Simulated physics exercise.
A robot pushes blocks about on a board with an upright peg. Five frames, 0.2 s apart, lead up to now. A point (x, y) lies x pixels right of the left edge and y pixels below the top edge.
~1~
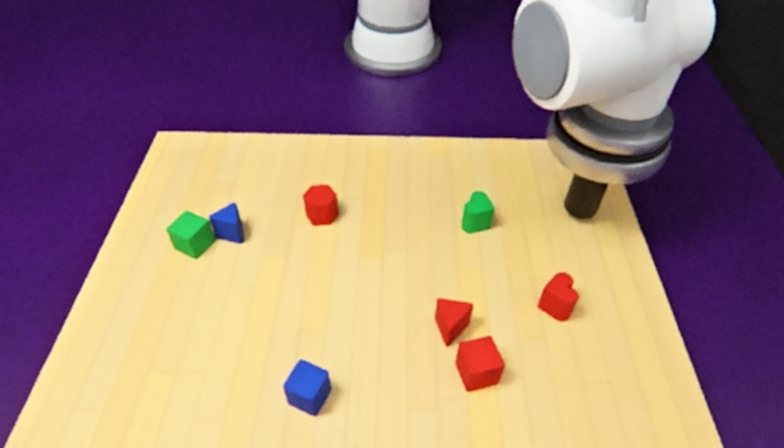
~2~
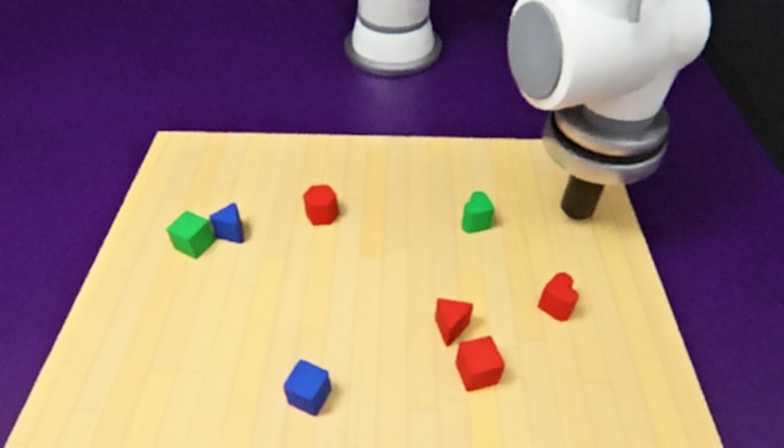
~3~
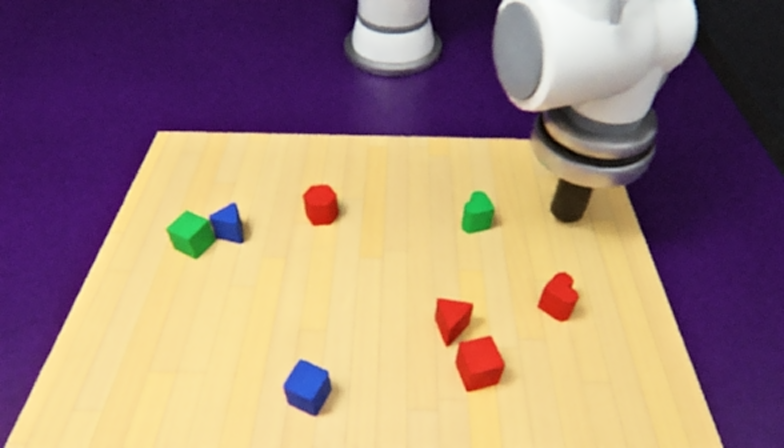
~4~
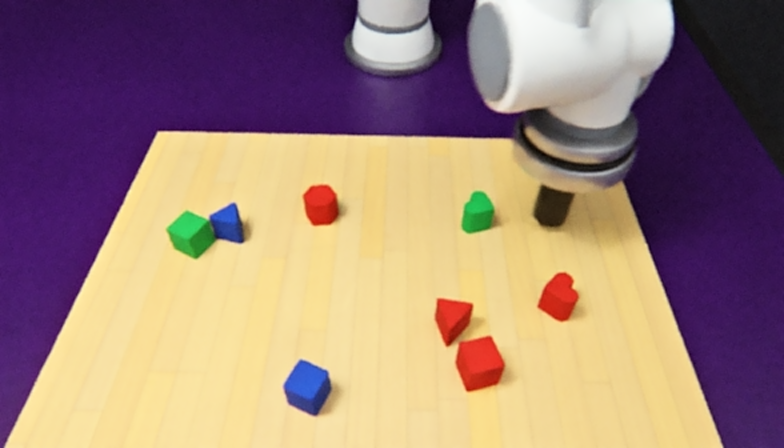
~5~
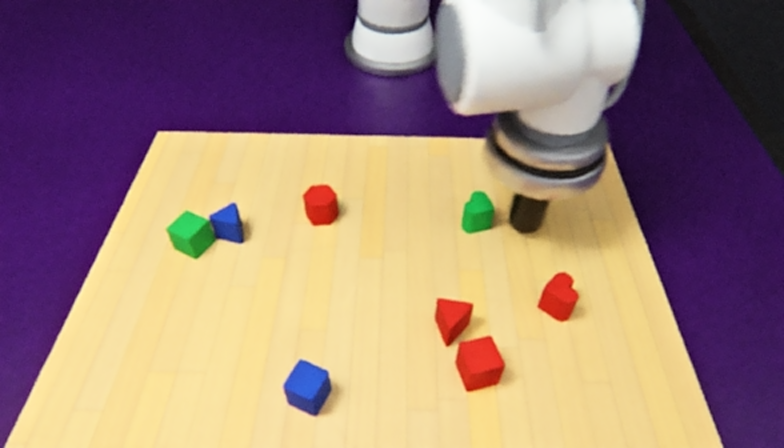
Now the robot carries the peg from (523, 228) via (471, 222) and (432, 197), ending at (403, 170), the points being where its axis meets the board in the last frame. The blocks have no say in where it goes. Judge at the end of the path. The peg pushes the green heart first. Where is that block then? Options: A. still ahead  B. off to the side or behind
Answer: B.
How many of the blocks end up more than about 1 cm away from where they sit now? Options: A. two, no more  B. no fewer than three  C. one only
Option C.
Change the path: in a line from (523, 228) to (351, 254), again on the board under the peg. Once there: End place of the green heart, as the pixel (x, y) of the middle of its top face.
The answer is (449, 195).
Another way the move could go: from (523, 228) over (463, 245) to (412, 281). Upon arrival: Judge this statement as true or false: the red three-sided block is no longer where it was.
False.
On the path given first. One third of the way, peg at (471, 215); green heart at (445, 194), turned 35° clockwise.
Two thirds of the way, peg at (433, 190); green heart at (406, 182).
At the end, peg at (404, 163); green heart at (404, 182), turned 15° anticlockwise.
